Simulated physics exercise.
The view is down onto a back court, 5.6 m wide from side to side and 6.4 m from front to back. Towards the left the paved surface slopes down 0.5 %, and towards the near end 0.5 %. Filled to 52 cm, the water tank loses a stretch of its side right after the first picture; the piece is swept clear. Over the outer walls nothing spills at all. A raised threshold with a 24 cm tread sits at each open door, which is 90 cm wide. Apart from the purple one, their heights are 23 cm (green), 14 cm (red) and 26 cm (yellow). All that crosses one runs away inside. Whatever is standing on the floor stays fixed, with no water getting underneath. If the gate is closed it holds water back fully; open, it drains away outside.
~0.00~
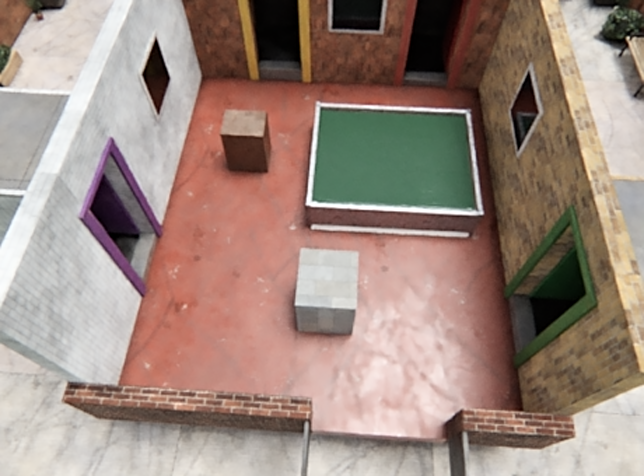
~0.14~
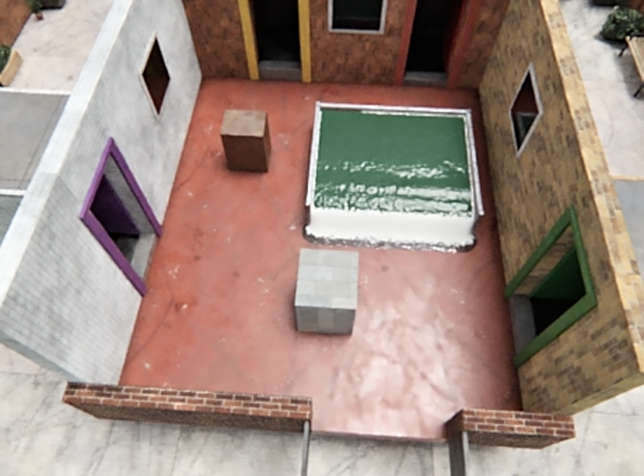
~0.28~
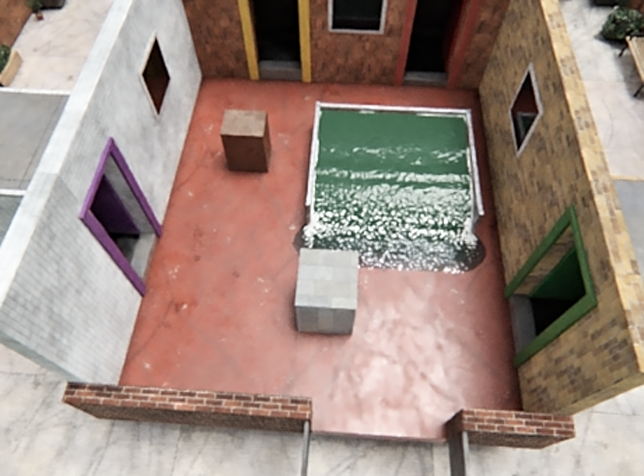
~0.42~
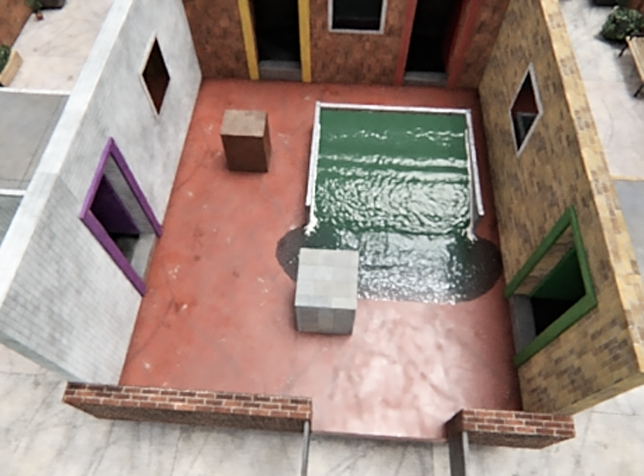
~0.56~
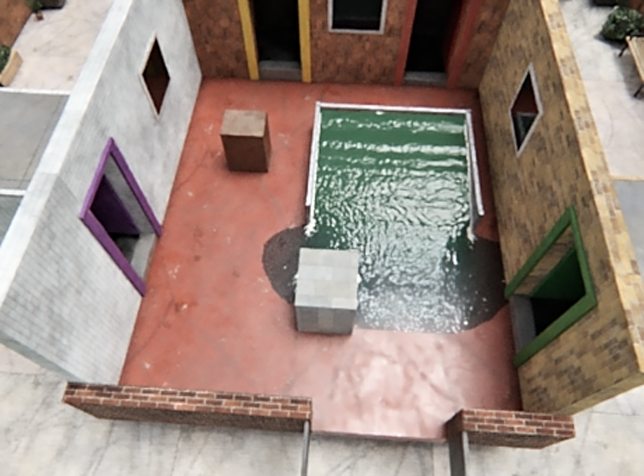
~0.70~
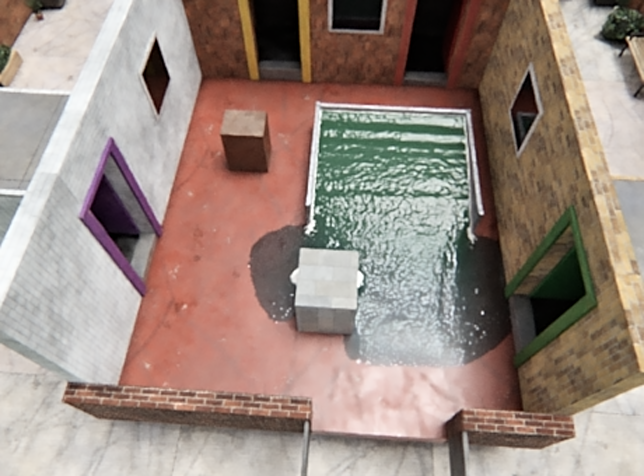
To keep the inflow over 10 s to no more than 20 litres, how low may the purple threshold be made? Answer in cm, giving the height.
No lower than about 10 cm.
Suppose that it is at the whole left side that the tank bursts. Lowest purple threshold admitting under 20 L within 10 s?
The answer is some 18 cm.
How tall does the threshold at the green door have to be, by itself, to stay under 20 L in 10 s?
For green: Close to 16 cm.
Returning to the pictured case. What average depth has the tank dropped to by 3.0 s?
The average depth is some 13 cm.
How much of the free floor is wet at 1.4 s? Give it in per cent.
Close to 35 per cent is wet.
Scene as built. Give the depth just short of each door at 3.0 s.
Green door 22 cm, purple door 15 cm, red door 0 cm, yellow door 0 cm.
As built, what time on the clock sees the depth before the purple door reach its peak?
About 2.6 seconds.
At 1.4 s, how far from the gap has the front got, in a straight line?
Distance from gap: Approx. 3.4 m.
After 1.4 s water covers 35 % of the floor, deepest (36 cm) near (332, 269); it has not reached the purple door.
After 3.0 s water covers 55 % of the floor, deepest (32 cm) near (512, 424); 15 cm at the purple door, 0 litres in over its 16 cm threshold.
After 10.0 s water covers 95 % of the floor, deepest (10 cm) near (199, 92); 5 cm at the purple door, 0 litres in over its 16 cm threshold.
At the purple door as built, the water arrived by 1.9 s and peaked near 16 cm at 2.6 s.
With a threshold of 8 cm, 45 litres would have come in within the 10 s; with 11 cm, 13 litres. So under 20 litres takes about 10 cm.
